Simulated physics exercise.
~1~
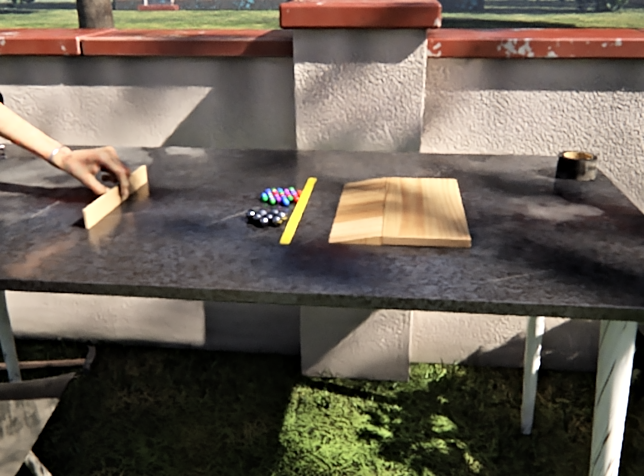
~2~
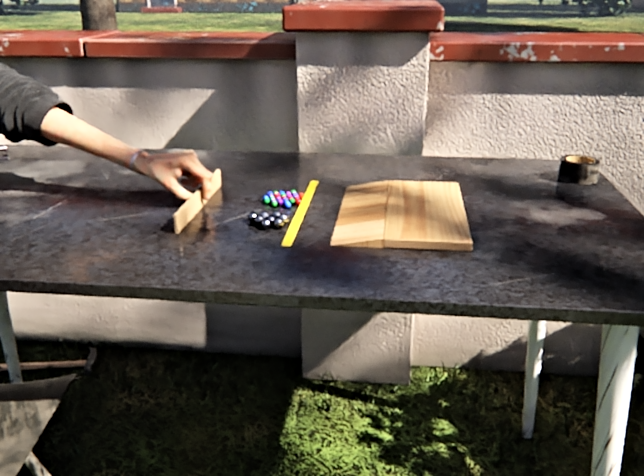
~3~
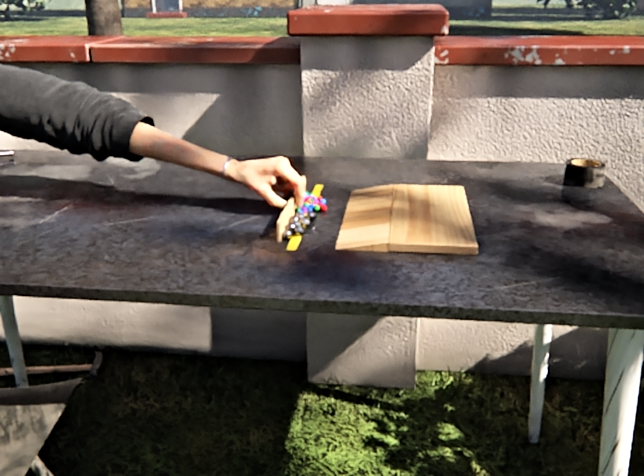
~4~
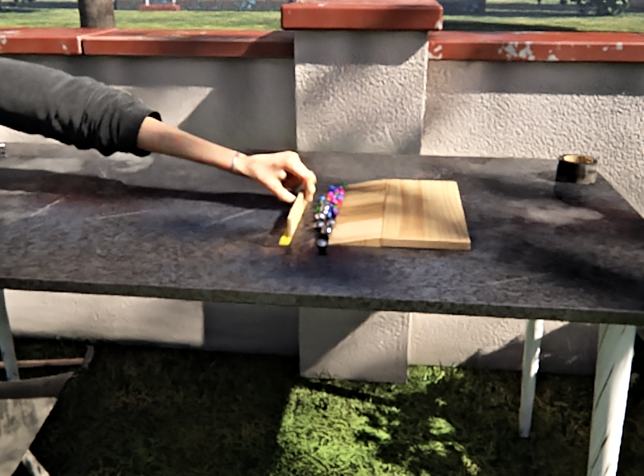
In the video, a hand slides an upright piece of card rightward across a dark table toward two clusters of small, colourful and dark pieces, pushing them over a strip of yellow tape. The card stops at the tape, with the pieces gathered by the wooden ramp's near edge.
